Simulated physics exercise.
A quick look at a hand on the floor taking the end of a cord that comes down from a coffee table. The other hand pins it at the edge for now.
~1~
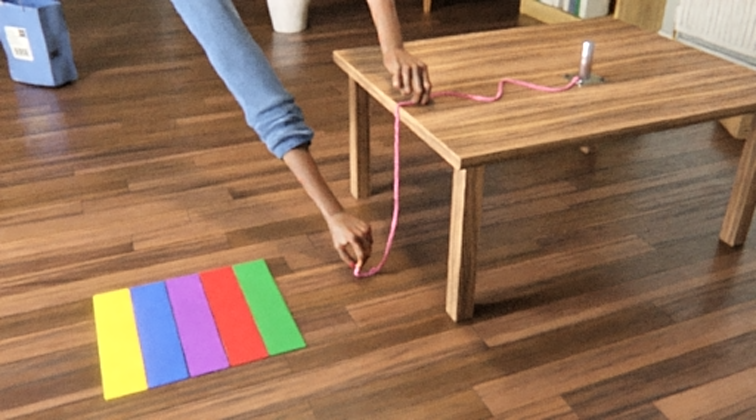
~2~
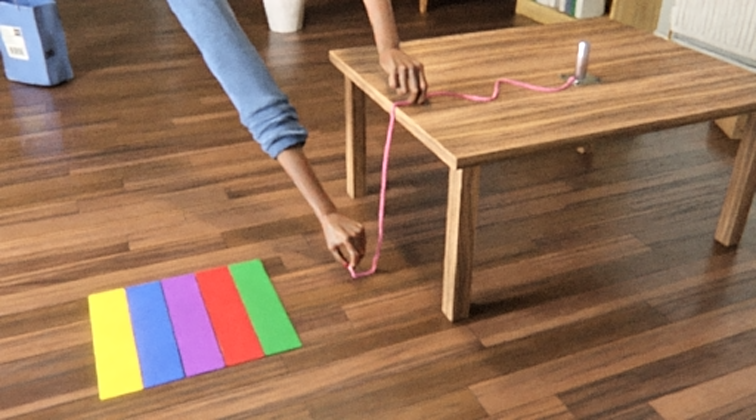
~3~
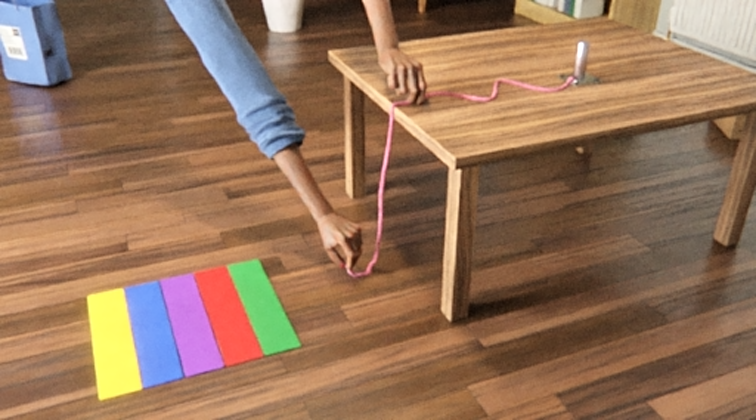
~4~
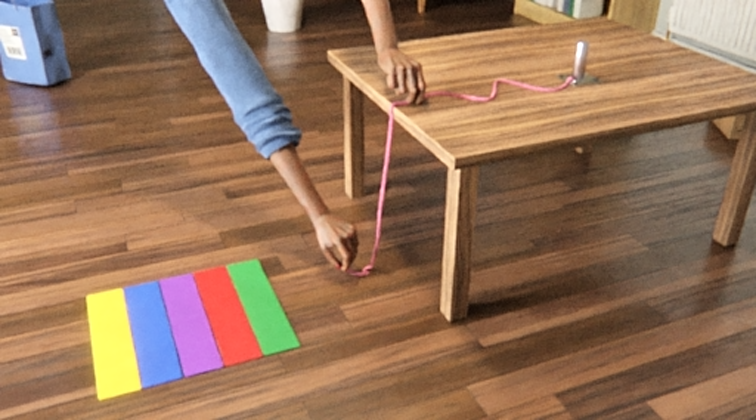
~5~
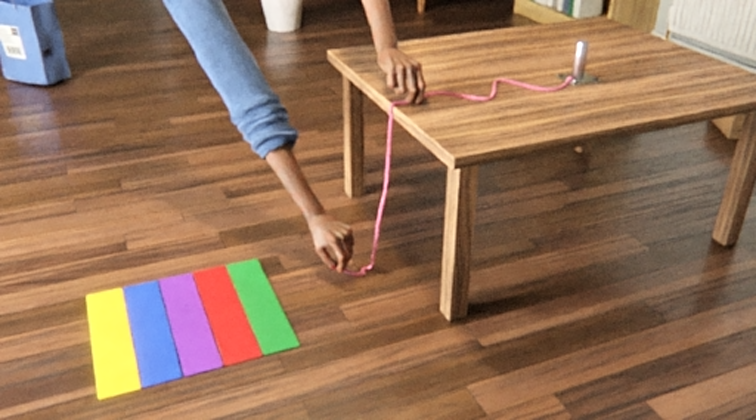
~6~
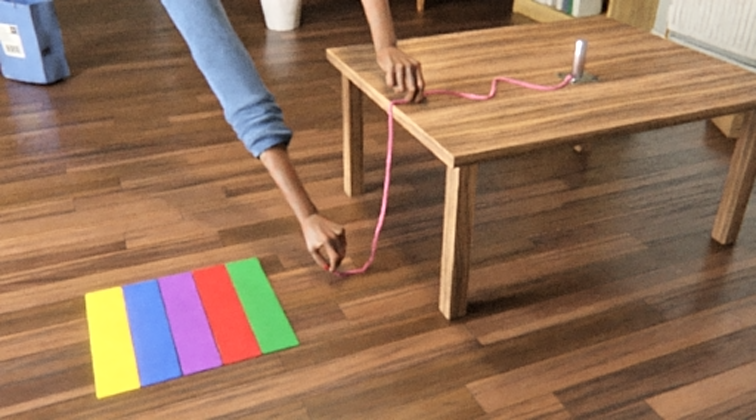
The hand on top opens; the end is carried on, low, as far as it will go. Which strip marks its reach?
The end stops over the blue strip.
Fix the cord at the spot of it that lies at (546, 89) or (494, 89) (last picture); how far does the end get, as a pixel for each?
In that order: (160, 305) and (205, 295).
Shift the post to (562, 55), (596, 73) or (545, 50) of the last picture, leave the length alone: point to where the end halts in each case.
About (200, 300), (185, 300) and (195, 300).
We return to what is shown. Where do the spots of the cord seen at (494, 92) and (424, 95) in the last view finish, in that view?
They go to (449, 95) and to (371, 124).
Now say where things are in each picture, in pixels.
The first picture shows end (357, 265); green (280, 333); red (243, 343); purple (205, 352); blue (164, 363); yellow (124, 373).
The second picture shows end (350, 266); cord through (559, 90) (497, 85) (457, 95) (394, 111) (384, 185) (379, 250).
The third picture shows end (347, 266).
The fourth picture shows end (342, 267); cord through (557, 90) (495, 85) (455, 95) (393, 111) (384, 184) (376, 250).
The fifth picture shows end (338, 268).
The sixth picture shows end (330, 268); cord through (556, 88) (494, 83) (454, 94) (392, 110) (387, 182) (374, 249).
Early on, end near (223, 293); over red.
Midway, end near (179, 303); over purple.
At the end of the slack, end near (151, 309); over blue. It gets as far as the blue strip.
